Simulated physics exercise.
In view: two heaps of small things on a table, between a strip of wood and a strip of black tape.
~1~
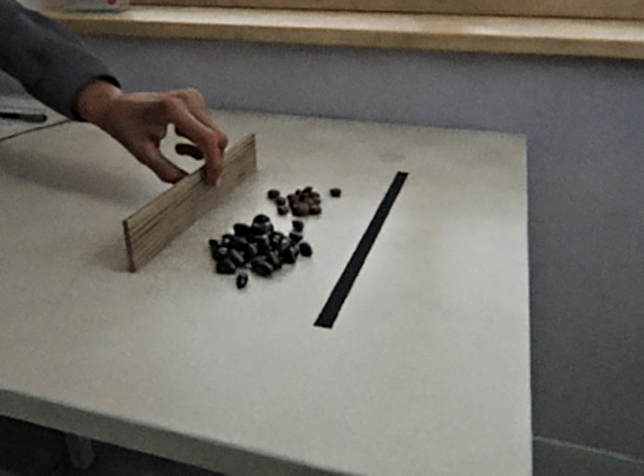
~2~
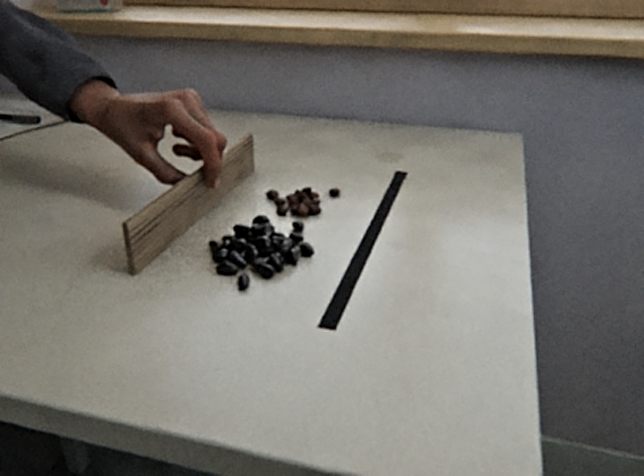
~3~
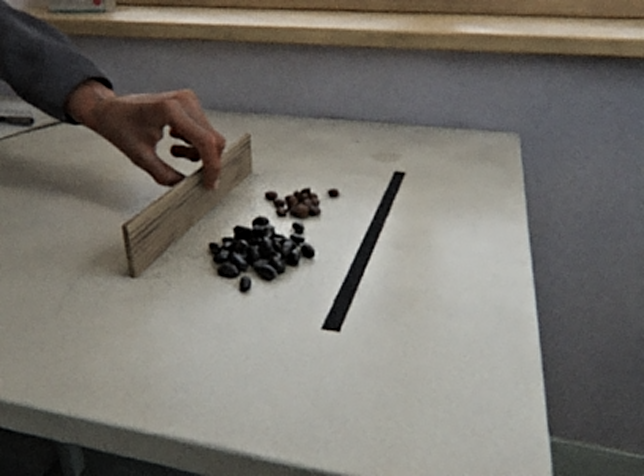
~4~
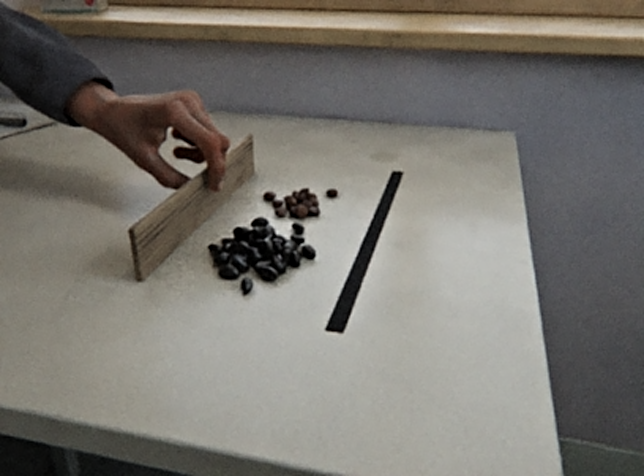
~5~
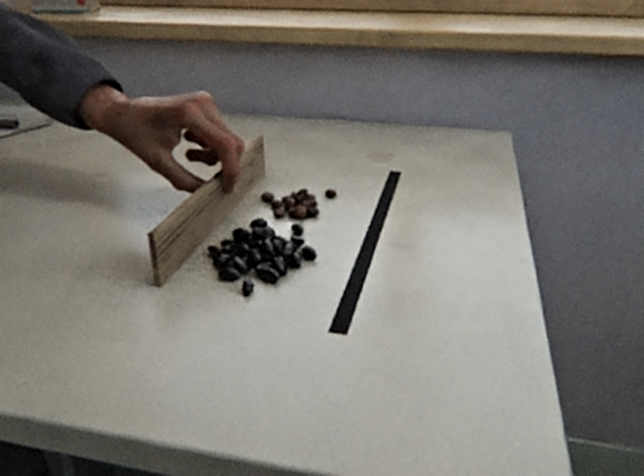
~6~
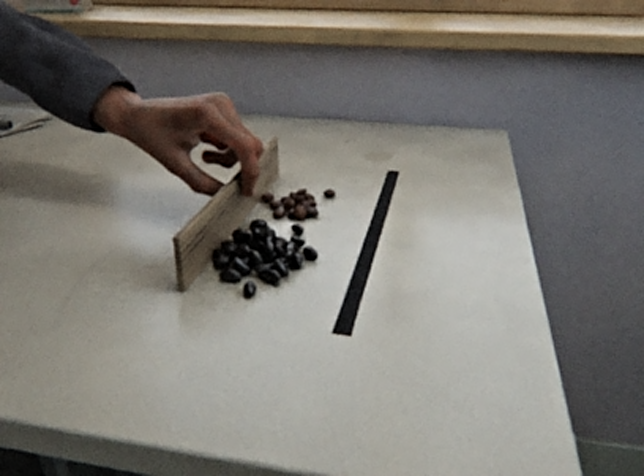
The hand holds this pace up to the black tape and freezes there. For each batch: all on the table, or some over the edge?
Here the front batch remains up there, and the back batch remains up there.
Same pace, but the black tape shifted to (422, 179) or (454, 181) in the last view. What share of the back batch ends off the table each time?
The first gives 0 %, the second 0 %.
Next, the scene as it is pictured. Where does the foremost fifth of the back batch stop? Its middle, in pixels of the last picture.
Roughly at (419, 217).
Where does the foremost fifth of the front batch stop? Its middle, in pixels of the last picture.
Near (425, 266).
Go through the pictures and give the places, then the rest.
The first frame shows strip of wood at (141, 236), at rest; black tape at (401, 177), well back from the edge; edge at (529, 255); front batch at (263, 251), some black beans; back batch at (304, 198), a few flat chocolate drops.
The second frame shows strip of wood at (141, 238), at rest; back batch at (303, 198).
The third frame shows strip of wood at (141, 241), at rest; front batch at (265, 254).
The fourth frame shows strip of wood at (147, 244); back batch at (302, 200).
The fifth frame shows strip of wood at (165, 248); front batch at (266, 257).
The sixth frame shows strip of wood at (189, 253); black tape at (392, 176); edge at (534, 251); front batch at (266, 258); back batch at (299, 201).
Then, 0.39 s past the last view, strip of wood still moving, near (311, 183); front batch all on the table, its front near (363, 249); back batch all on the table, its front near (349, 218).
Then, 0.80 s past the last view, strip of wood stopped at the black tape; front batch all on the table, its front near (441, 273); back batch all on the table, its front near (421, 226).
Then, 1.08 s past the last view, strip of wood stopped at the black tape; front batch all on the table, its front near (443, 273); back batch all on the table, its front near (420, 226).
Finally, strip of wood stopped at the black tape; front batch all on the table, its front near (443, 273); back batch all on the table, its front near (420, 226).
